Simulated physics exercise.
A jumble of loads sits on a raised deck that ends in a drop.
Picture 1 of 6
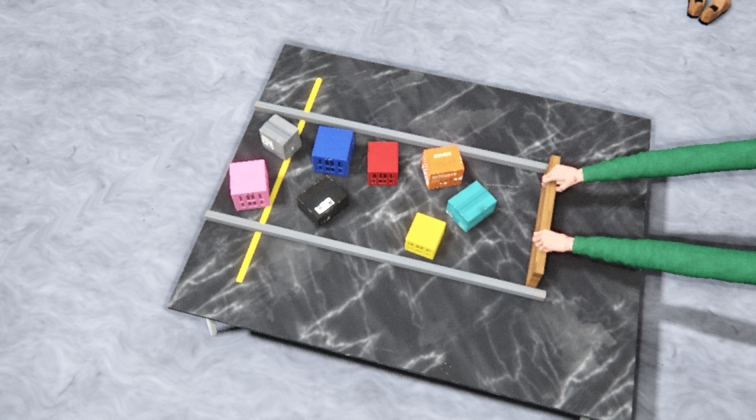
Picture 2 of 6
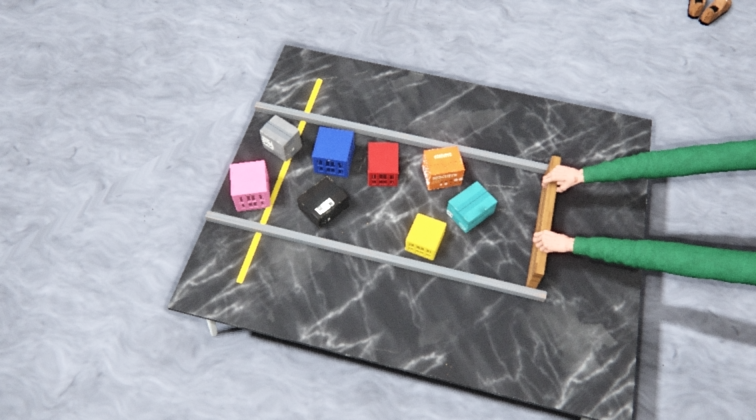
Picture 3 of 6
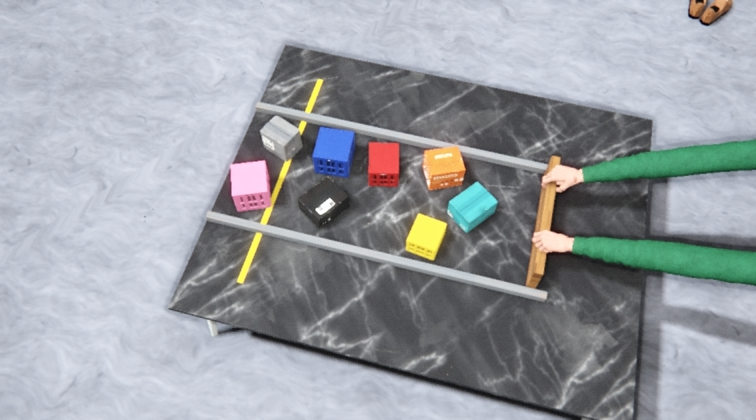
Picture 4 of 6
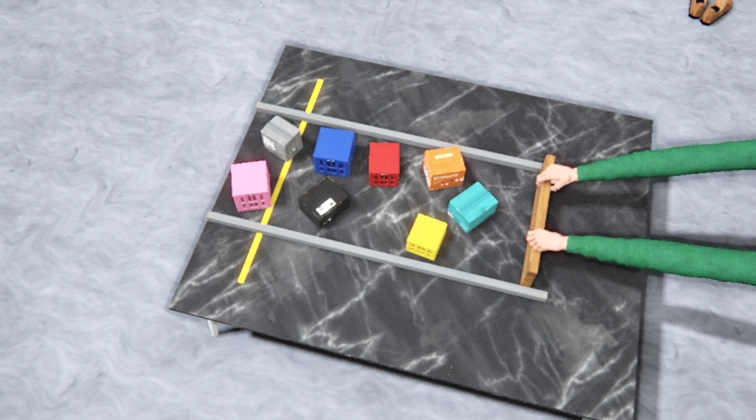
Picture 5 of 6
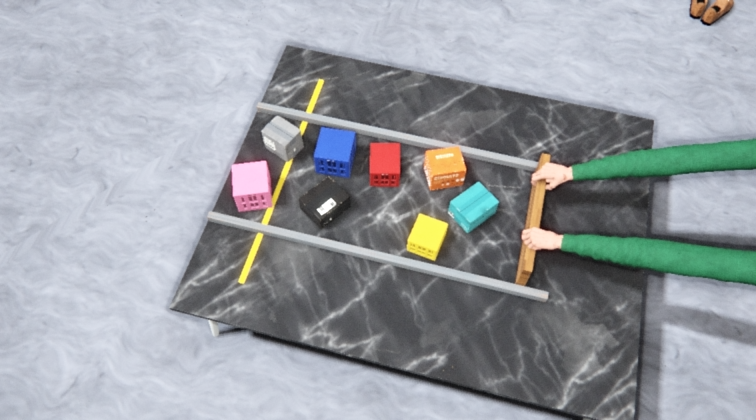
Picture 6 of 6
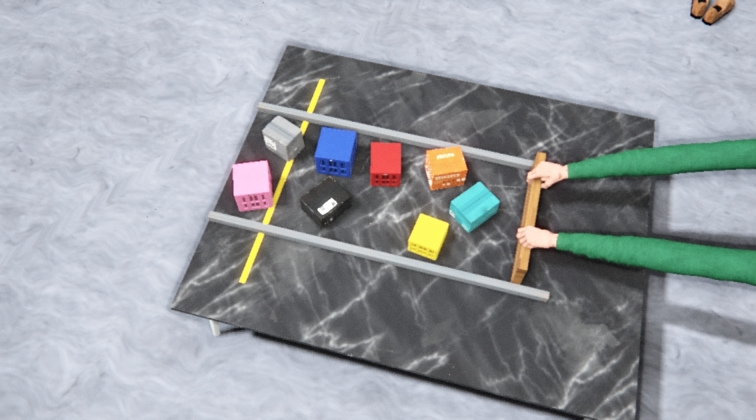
Green-sleeved arms sliding a wooden plank slightly left between two rails on a dark marbled board, toward coloured boxes sitting still.
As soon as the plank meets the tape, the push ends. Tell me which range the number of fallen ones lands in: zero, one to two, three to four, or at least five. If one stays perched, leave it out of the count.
My prediction is three or four fallers.
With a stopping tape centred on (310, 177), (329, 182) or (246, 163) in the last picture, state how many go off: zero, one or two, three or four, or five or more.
First one or two, then just one or two, then five or more.
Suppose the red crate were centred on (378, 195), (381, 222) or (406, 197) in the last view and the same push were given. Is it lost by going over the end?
Well, one by one, it is safe, is safe and is safe.
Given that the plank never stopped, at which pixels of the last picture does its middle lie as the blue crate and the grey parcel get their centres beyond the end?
The blue crate puts it at (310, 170), the grey parcel at (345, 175).
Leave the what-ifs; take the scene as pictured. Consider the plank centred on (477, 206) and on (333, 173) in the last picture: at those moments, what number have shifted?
In order, the tallies are 1 and 8.
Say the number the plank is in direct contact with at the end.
The count in contact is 3.
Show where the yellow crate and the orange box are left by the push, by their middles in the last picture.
The yellow crate comes to rest at (258, 198), and the orange box comes to rest at (283, 126).
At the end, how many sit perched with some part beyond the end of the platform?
Tally: 2.
A little later, none off yet; pink crate at rest near (253, 186); grey parcel at rest near (284, 139); blue crate at rest near (336, 152).
Next, none off yet; pink crate at rest near (253, 186); grey parcel moving near (281, 139); blue crate shifted a little near (316, 148).
Later still, none off yet; pink crate shifted a little near (241, 181); grey parcel tilted well over near (223, 138); blue crate shifted well along near (258, 136).
When it is over, the number that fall off is three or four; down, blue crate, grey parcel and pink crate.
